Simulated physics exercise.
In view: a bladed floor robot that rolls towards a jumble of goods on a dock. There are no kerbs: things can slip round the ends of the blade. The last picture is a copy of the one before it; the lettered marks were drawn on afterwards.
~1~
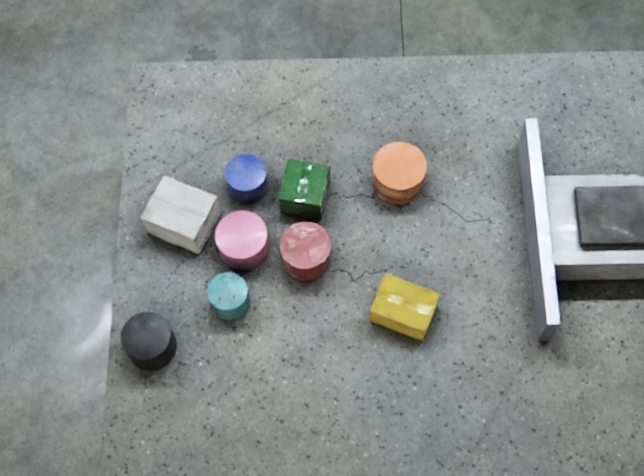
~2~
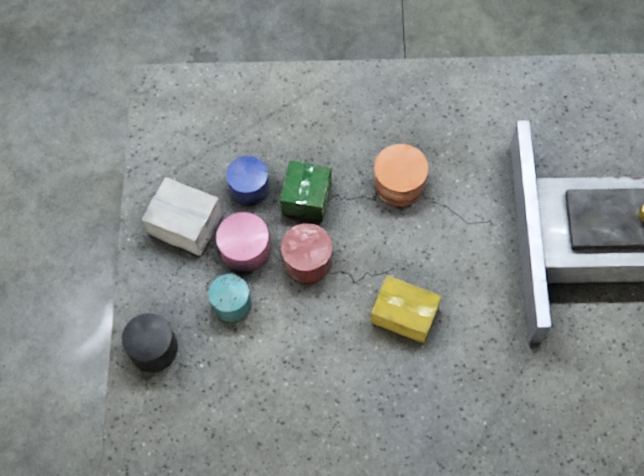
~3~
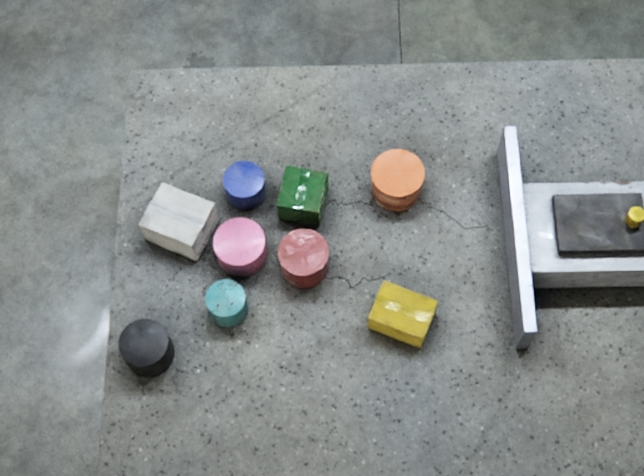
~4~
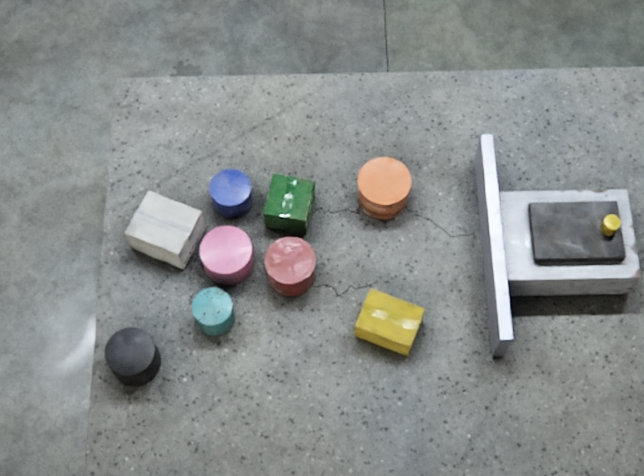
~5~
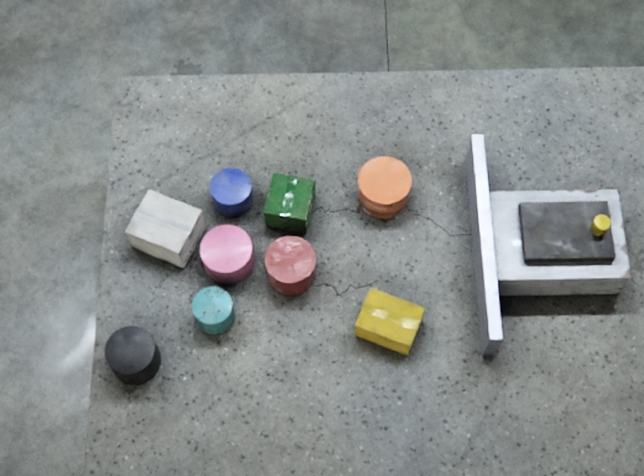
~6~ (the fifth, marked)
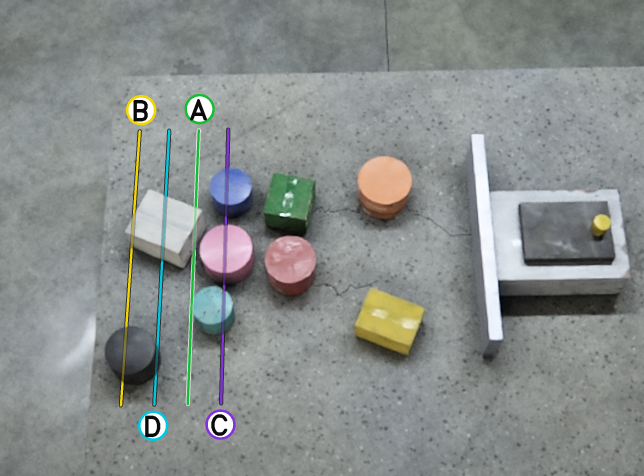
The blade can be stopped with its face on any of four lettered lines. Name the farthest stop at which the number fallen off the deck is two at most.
At A, and not beyond.
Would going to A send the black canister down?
No.
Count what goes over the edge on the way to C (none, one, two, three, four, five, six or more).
The count is none.
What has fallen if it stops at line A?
The white box goes over.
On the marked copy, A at (194, 259); B at (131, 260); C at (225, 258); D at (162, 259).
With A. Early on, robot (453, 233); yellow box (346, 334); orange pail (344, 189).
Further on, robot (348, 235); white box (153, 232); blue canister (185, 195).
At the end, robot (266, 236); white box over the edge; black canister (103, 356); one fallen.
As for the rest, B drops seven; C is within the limit but short; D drops four.
